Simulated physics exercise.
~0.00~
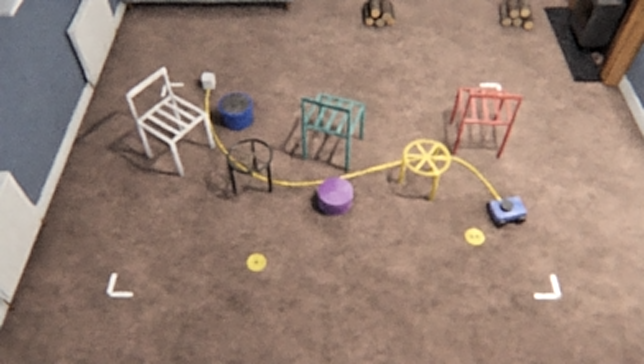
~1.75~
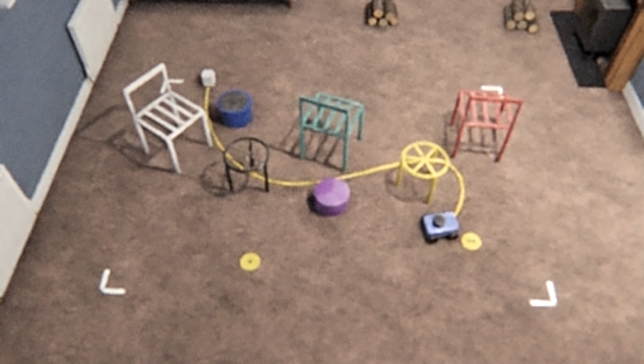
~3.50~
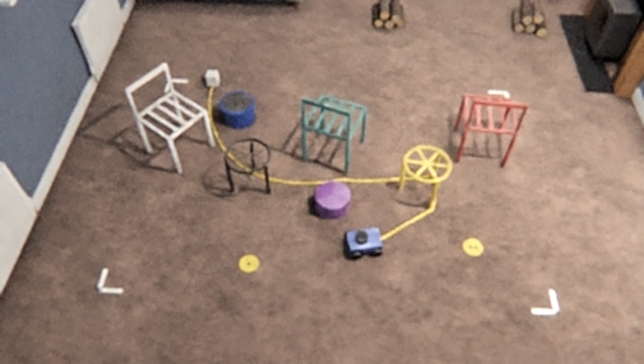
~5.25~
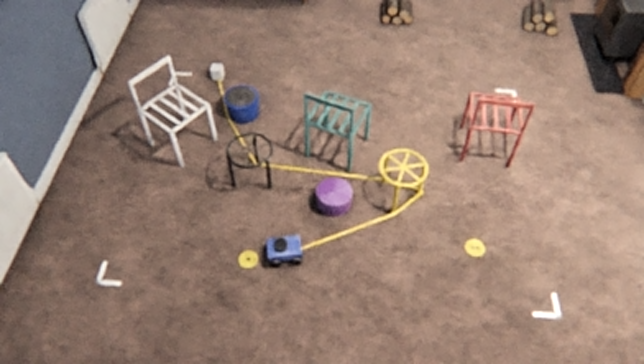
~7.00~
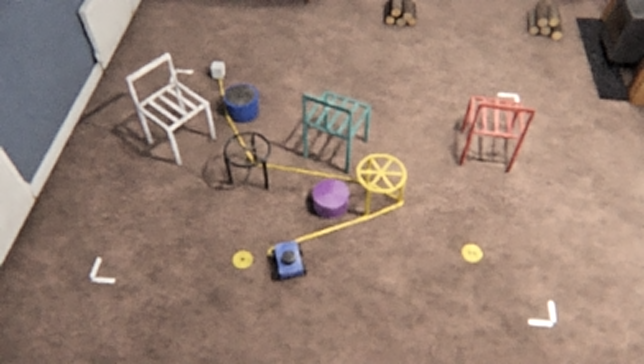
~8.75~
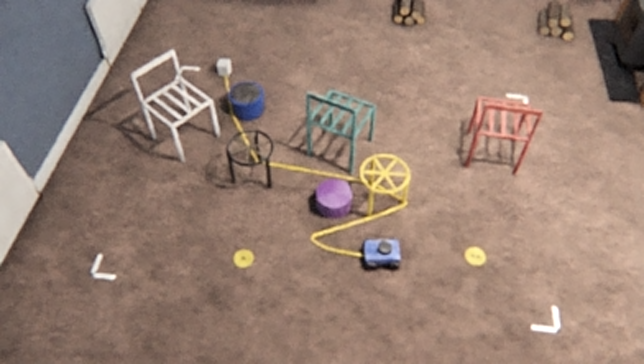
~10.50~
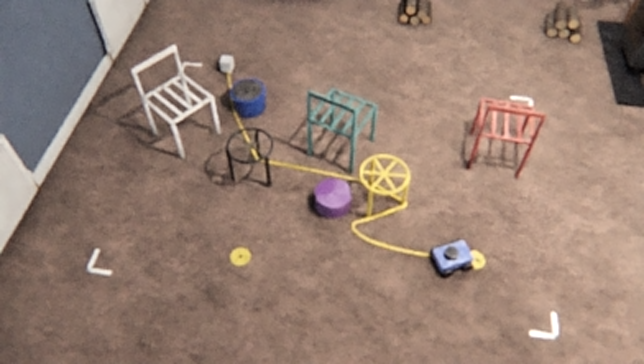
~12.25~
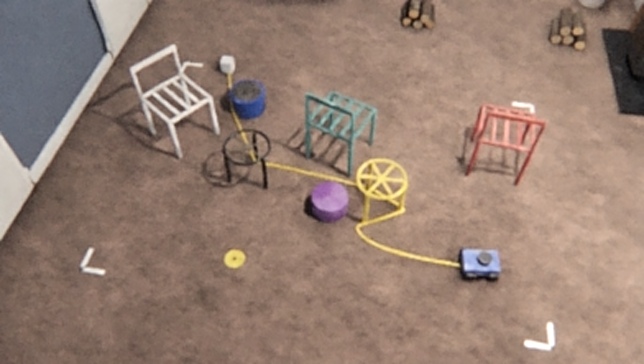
A small blue cart on a yellow lead drove left past chairs, stools and tubs to a yellow mark, the lead dragging the yellow stool left toward the purple tub, then turned back right and stopped by the other mark, the stool still upright.
